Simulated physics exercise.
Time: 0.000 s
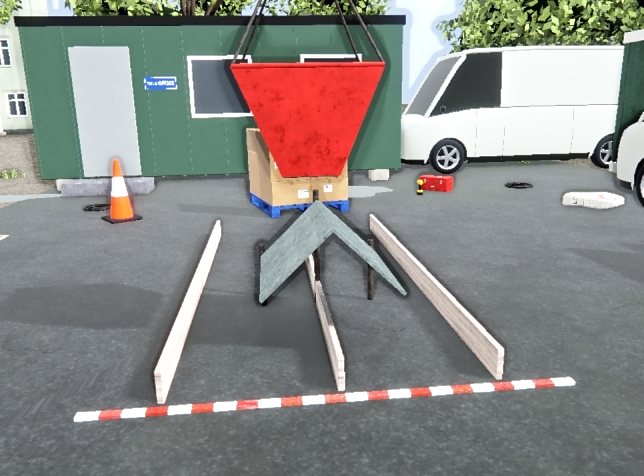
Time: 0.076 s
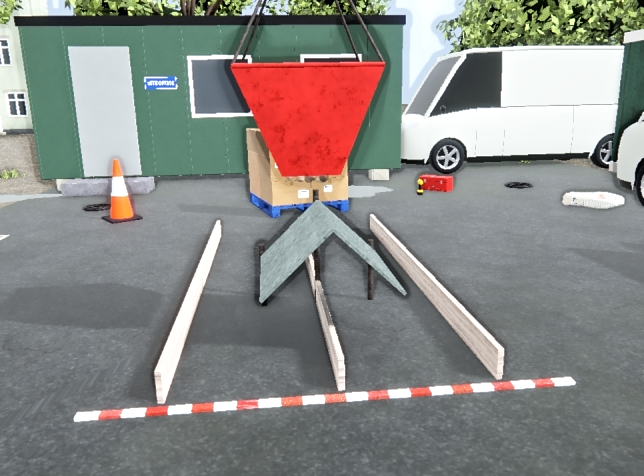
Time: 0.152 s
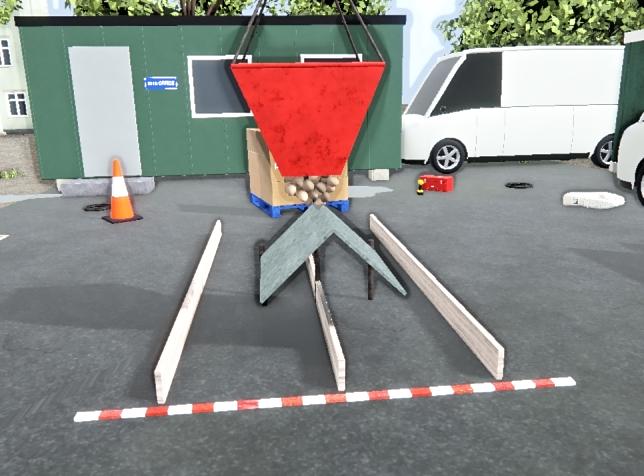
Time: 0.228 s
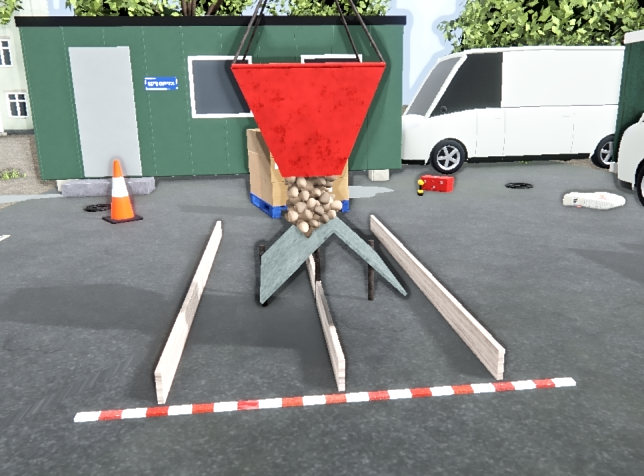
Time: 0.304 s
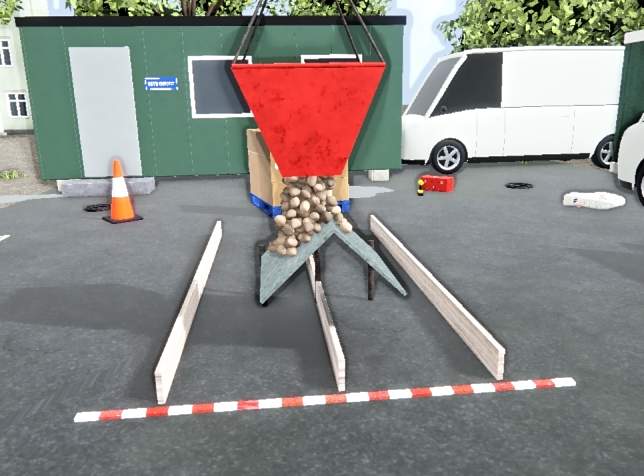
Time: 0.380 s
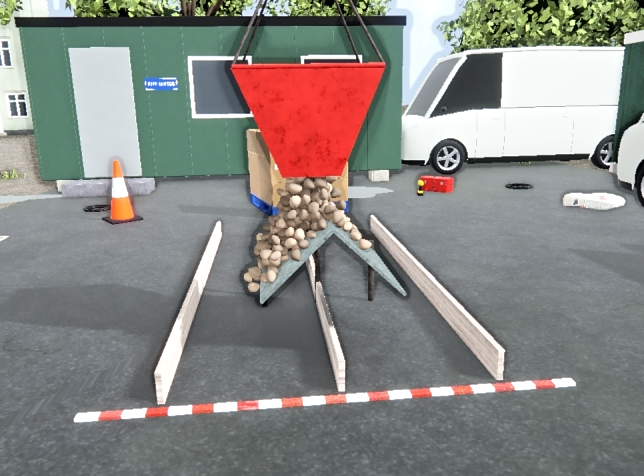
Red skip hanging above a parking yard, releasing rounded cobbles onto a grey peaked divider, the stones spreading mostly down its left slope.
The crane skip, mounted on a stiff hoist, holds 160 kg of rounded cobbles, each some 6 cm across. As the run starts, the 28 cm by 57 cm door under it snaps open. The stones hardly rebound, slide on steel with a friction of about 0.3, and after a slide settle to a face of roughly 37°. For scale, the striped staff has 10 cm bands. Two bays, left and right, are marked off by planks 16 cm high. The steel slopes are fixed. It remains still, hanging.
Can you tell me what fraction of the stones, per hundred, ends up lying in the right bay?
I'd say around 12 in every hundred.
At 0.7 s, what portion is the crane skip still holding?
Close to 0 per cent of the load.
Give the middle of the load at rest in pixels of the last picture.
Middle of load approx at pixel (221, 332).
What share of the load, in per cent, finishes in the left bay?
Share: Near 85 in a hundred.
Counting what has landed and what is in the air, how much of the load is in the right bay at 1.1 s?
I'd put it near 10 per cent.
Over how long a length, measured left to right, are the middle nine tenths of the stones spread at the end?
I'd say close to 150 cm, left to right.
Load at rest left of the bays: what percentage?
Close to 5 in a hundred.
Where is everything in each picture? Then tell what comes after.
The outlet is at (311, 166); nothing has dropped yet, in the first picture.
The outlet is at (311, 166); 4 % is out, in the second picture.
Outlet at (311, 166), the stream shows down to (312, 196); 87 % still inside, in the third picture.
Outlet at (312, 166), the stream shows down to (305, 222); 76 % still inside, in the fourth picture.
Outlet at (312, 166), the stream shows down to (282, 243); 65 % still inside, in the fifth picture.
Outlet at (312, 166), the stream shows down to (255, 277); 52 % still inside, in the sixth picture.
After 0.7 s, 2 % in the crane skip, 46 % on the steel, 47 % falling or lying in the left bay, 4 % falling or lying in the right bay; the stones farthest right are at (441, 323).
After 1.1 s, 0 % in the crane skip, 4 % on the steel, 2 % falling or lying left of the bays, 83 % falling or lying in the left bay, 11 % falling or lying in the right bay; the stones farthest right are at (446, 321).
After 1.7 s, 0 % in the crane skip, 3 % falling or lying left of the bays, 85 % falling or lying in the left bay, 12 % falling or lying in the right bay; the stones farthest right are at (440, 312).
After 2.6 s, 0 % in the crane skip, 3 % falling or lying left of the bays, 85 % falling or lying in the left bay, 12 % falling or lying in the right bay; the stones farthest right are at (445, 320).
After 4.5 s, 0 % in the crane skip, 3 % left of the bays, 85 % in the left bay, 12 % in the right bay; the stones farthest right are at (445, 320).
